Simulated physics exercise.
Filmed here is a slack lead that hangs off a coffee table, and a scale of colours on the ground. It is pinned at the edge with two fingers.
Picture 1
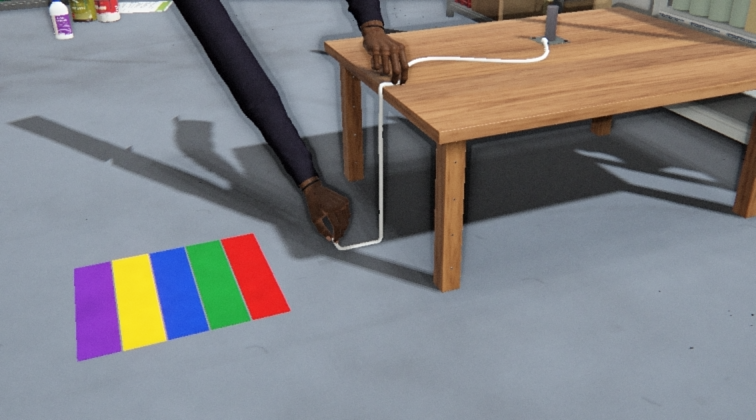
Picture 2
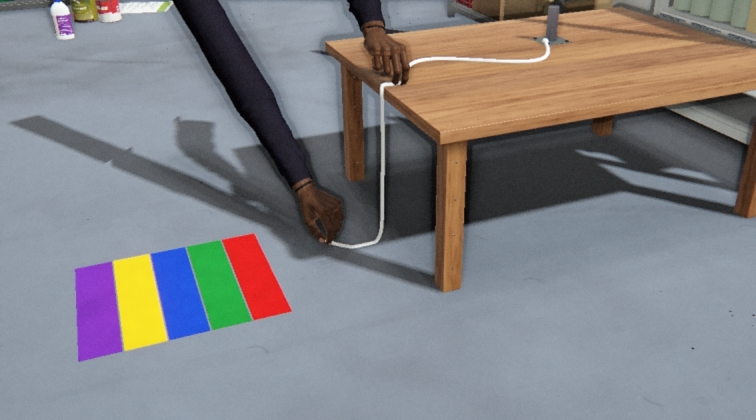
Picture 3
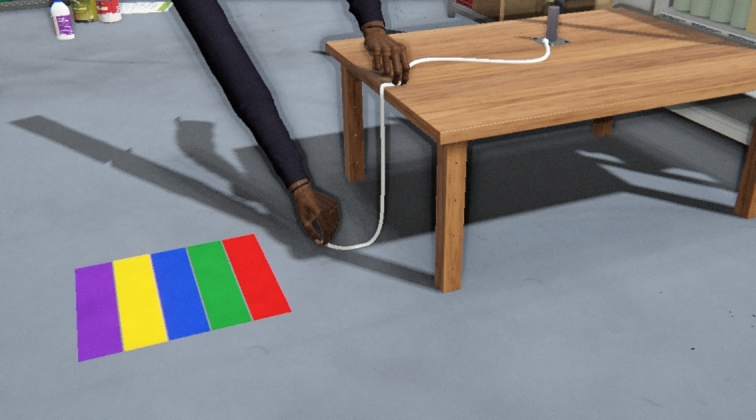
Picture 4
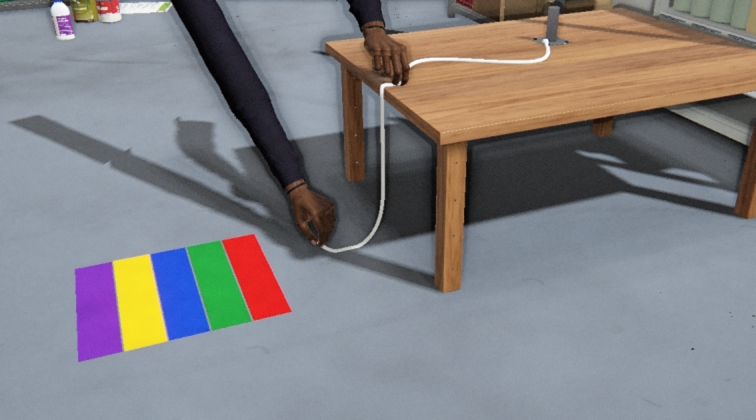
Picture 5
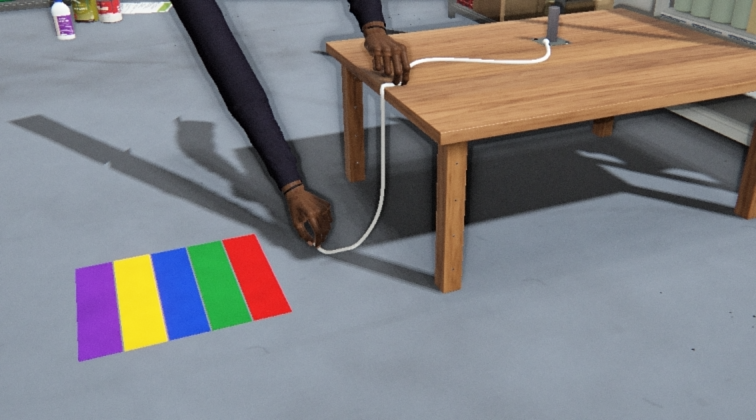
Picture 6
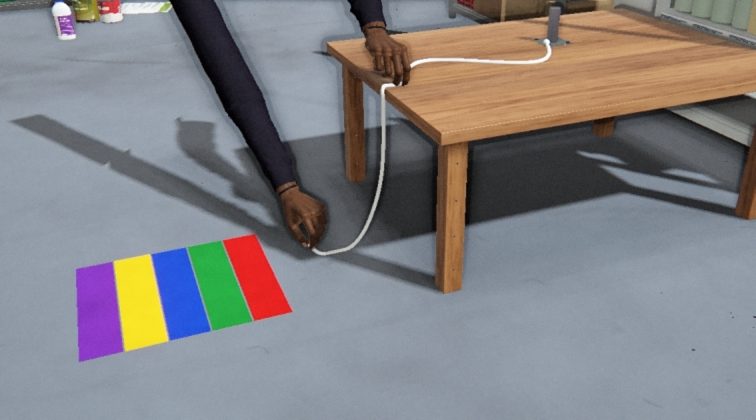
Two dark-sleeved arms reach in from the top over a grey floor, seen from above at an angle, one hand pressing a white lead at the left edge of a wooden coffee table and the other holding its hanging end. Purple, yellow, blue, green and red stripes lie at lower left, with bottles behind. The lower hand draws the end slightly left, the hanging lead bending into a smoother curve, while the camera stays still.
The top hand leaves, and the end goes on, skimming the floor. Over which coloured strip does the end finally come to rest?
Over the yellow strip.
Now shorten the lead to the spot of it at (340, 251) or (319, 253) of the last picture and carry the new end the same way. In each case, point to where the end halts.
Case by case it comes to about (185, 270) and then about (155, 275).
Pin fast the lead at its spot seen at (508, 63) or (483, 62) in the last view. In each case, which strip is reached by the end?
In order, blue and blue.
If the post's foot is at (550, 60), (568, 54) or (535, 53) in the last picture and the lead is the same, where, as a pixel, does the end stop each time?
Places per try: (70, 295); (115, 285); (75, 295).
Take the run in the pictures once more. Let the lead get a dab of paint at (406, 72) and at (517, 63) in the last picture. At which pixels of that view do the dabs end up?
Around (364, 92); the other one around (473, 57).
A little later, end near (195, 268); over green.
Next, end near (156, 276); over yellow.
When it is tight, end near (133, 281); over yellow. The end stops over the yellow strip.
